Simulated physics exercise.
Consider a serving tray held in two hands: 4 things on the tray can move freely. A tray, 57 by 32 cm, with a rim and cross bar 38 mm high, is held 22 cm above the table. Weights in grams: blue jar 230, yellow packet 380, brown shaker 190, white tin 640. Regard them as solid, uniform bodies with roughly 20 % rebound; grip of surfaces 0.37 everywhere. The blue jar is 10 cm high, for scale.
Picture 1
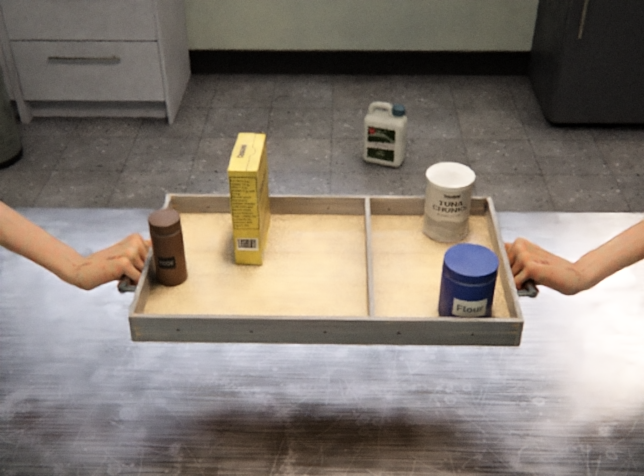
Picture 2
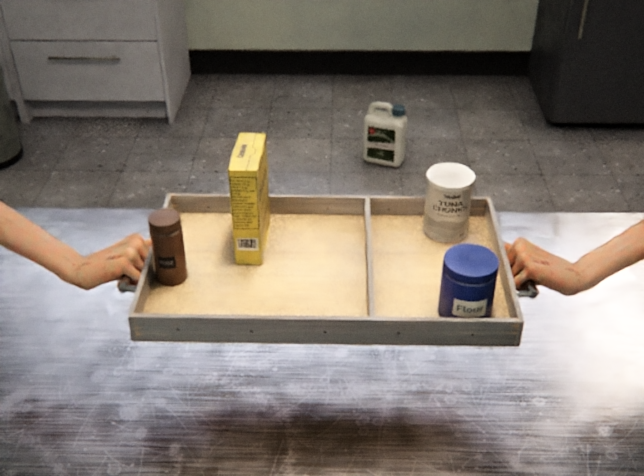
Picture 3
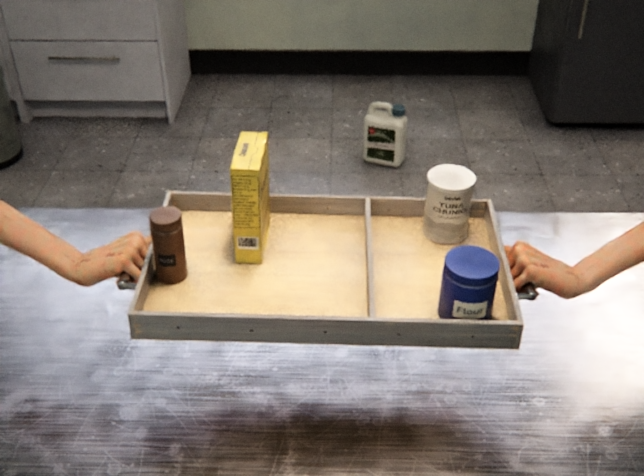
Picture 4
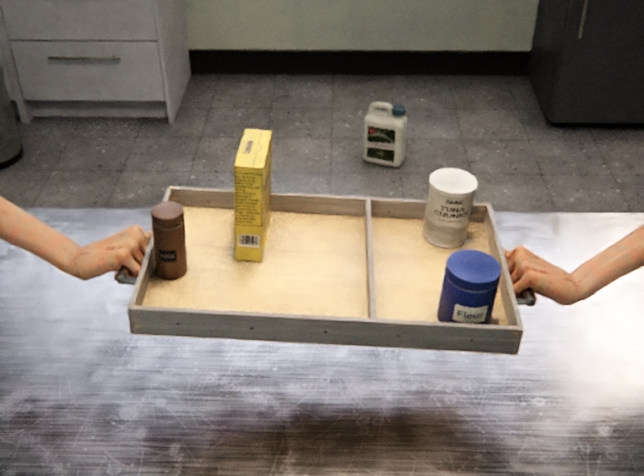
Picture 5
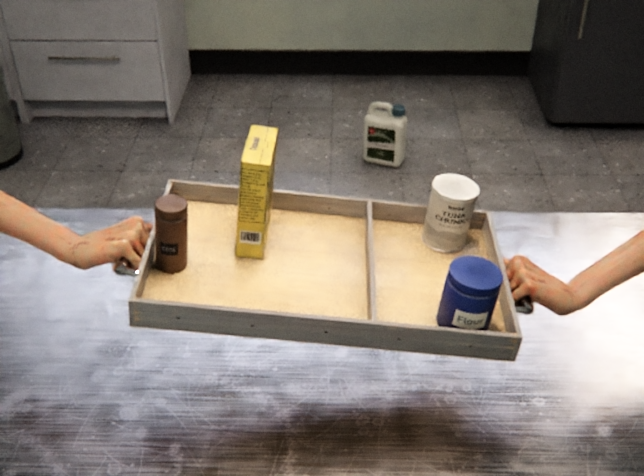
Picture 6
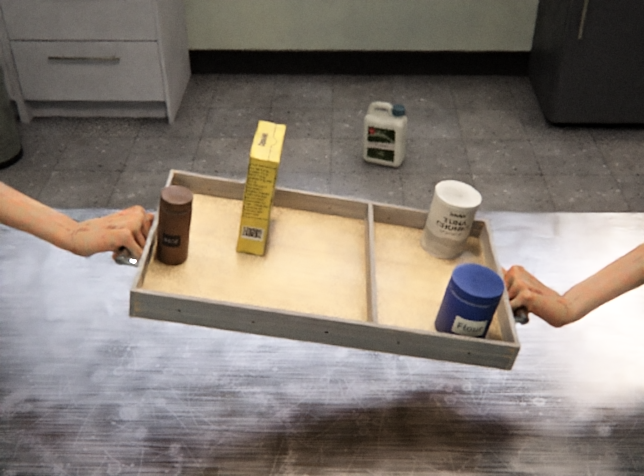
Two hands grip the ends of a shallow wooden tray above a scratched, shiny table, seen from the front and slightly above, with a grey tiled floor and pale cabinet behind. A brown shaker and yellow packet stand left of the cross bar, a white tin and blue jar right of it, and a white jug beyond. The tray starts level, then tilts steadily right edge down, its objects leaning with it, while the camera stays still.
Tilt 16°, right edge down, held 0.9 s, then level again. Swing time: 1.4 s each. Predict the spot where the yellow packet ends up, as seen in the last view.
It finishes at about (332, 224).
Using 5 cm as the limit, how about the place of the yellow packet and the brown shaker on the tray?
First the yellow packet: It departs its position; then the brown shaker: It stays in position.
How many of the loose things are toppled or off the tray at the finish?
1.
Then, 0.70 s later than the last frame, tray tilted 16°, right edge down; yellow packet rocked 25° off its seat near (293, 189).
Then, 0.90 s later than the last frame, tray tilted 16°, right edge down; yellow packet rocked 74° off its seat near (336, 223).
Then, 2.20 s later than the last frame, tray tilted 8°, right edge down; yellow packet on its side near (336, 225).
When it is over, lying over on the tray, yellow packet; the other 3 within 5 cm of the start. End places, in pixels of the last picture, yellow packet near (332, 224).
